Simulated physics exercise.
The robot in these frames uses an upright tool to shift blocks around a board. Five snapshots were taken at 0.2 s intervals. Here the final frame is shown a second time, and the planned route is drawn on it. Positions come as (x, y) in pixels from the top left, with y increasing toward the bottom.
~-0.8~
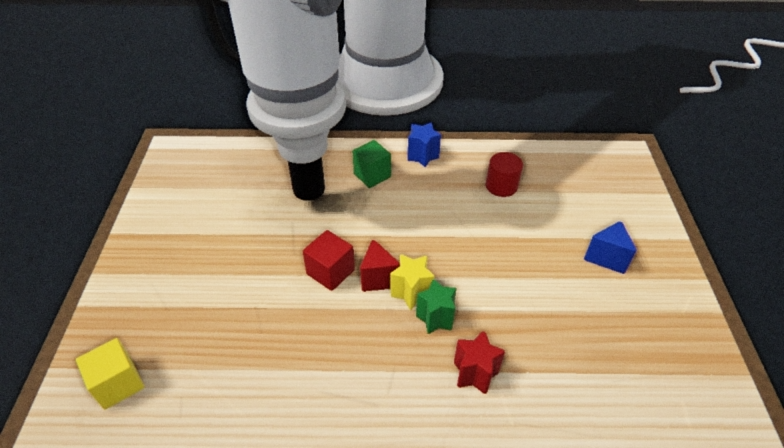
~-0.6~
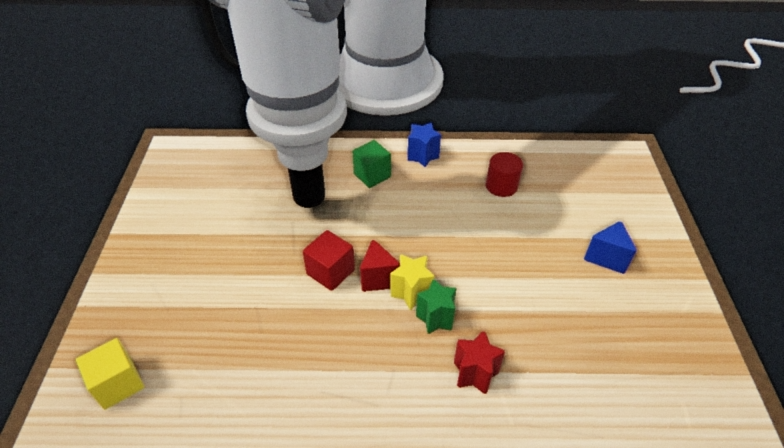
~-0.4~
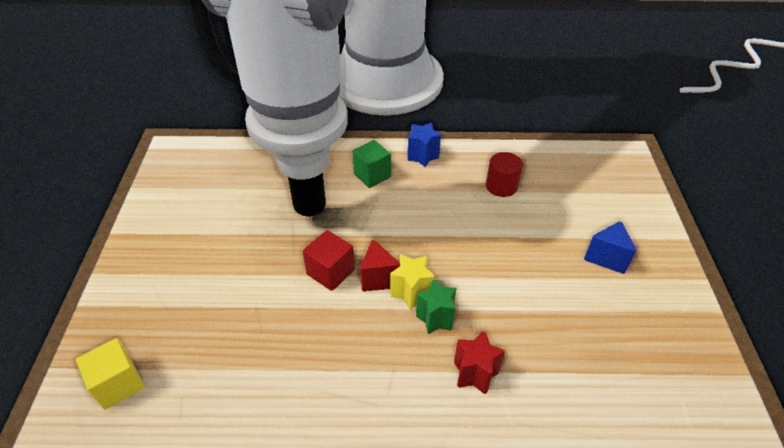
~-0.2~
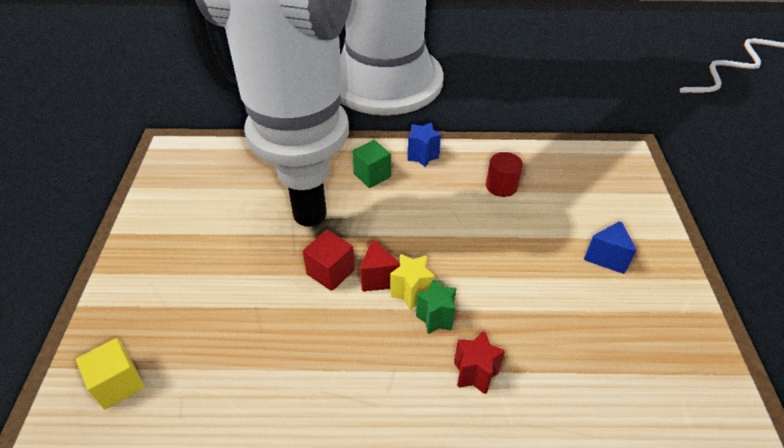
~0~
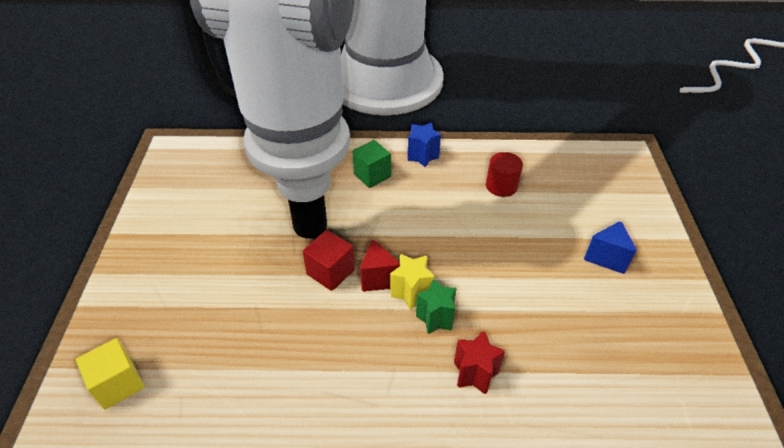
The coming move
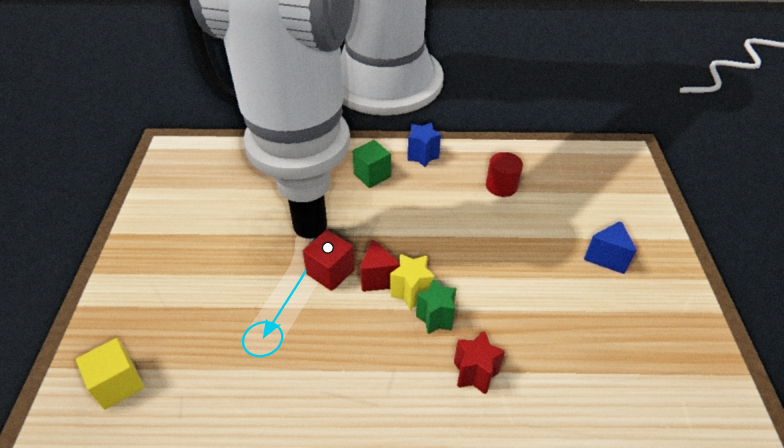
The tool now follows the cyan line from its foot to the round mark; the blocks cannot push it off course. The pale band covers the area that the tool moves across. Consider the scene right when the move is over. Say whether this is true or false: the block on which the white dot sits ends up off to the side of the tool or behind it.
The claim holds.
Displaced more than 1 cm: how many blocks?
The answer is one block, counting only moves over 1 cm.
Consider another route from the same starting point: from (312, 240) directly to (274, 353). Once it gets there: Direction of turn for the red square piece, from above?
It ends up turned anticlockwise.
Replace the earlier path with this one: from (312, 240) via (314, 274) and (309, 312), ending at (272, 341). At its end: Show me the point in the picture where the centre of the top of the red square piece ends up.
The centre of its top will be at (348, 285).
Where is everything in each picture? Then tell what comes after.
In the first picture, tool's lower end (309, 191); red square piece (328, 248); red triangular piece (378, 256).
In the second picture, tool (310, 198); blocks still.
In the third picture, tool (310, 206); blocks still.
In the fourth picture, tool (310, 216); blocks still.
In the fifth picture, tool (311, 227); red square piece (328, 248); red triangular piece (378, 256).
Drawn move, from (312, 240) through (296, 287) to (263, 339); the dot is on the red square piece.
What follows on the original path. One third of the way, tool (303, 259); red square piece (334, 261), turned 15° anticlockwise.
Two thirds of the way, tool (282, 292); red square piece (334, 262), turned 20° anticlockwise.
At the end, tool (259, 327); red square piece (334, 262), turned 20° anticlockwise; red triangular piece still.
